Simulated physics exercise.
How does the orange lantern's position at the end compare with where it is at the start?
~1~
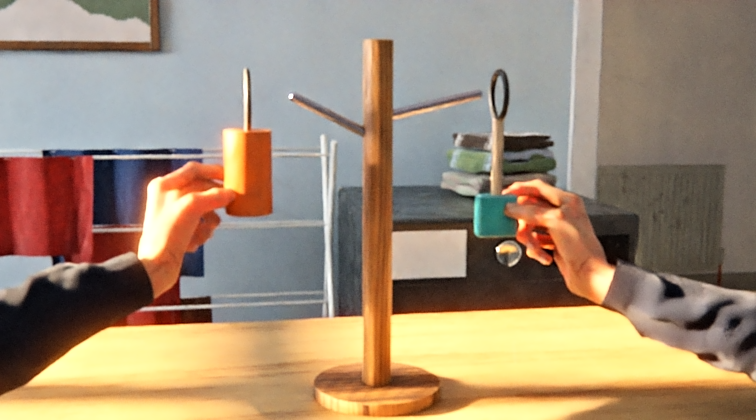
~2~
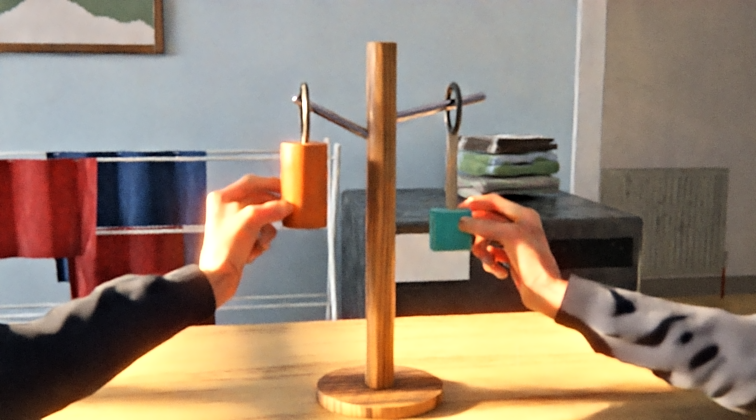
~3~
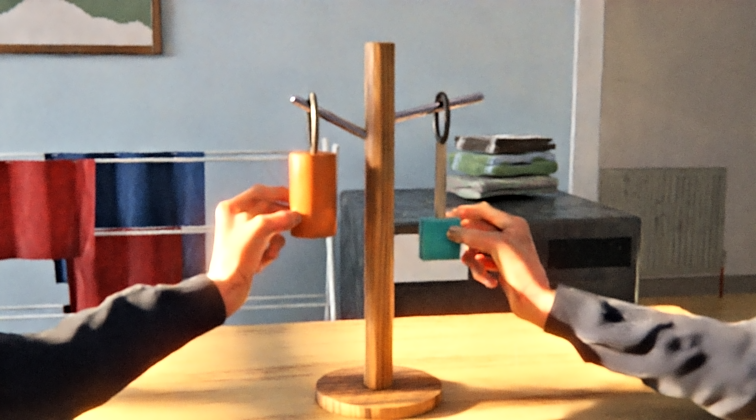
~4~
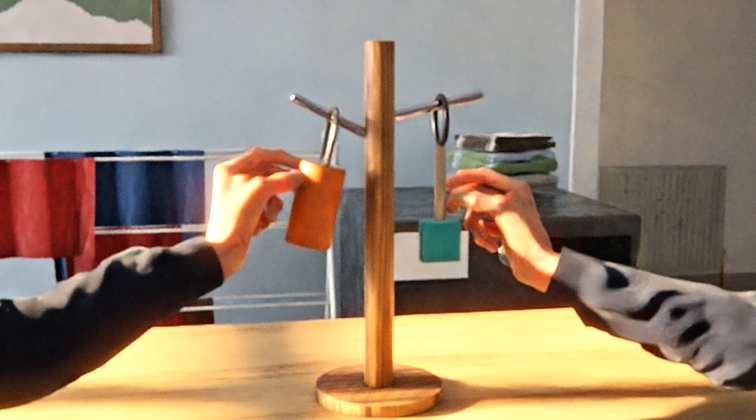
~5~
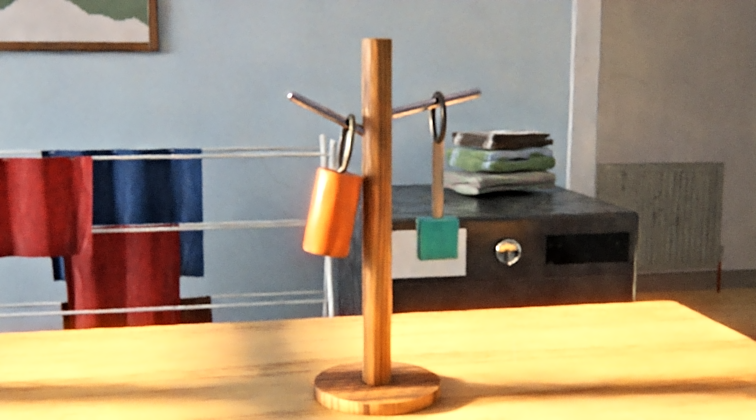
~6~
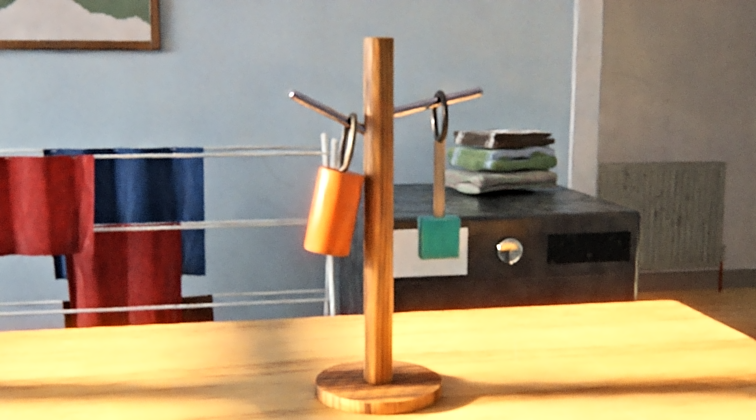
At the start the orange lantern is held up by a hand, out to the left of the stand. By the end it hangs from the left peg, lower and further right, close beside the post.
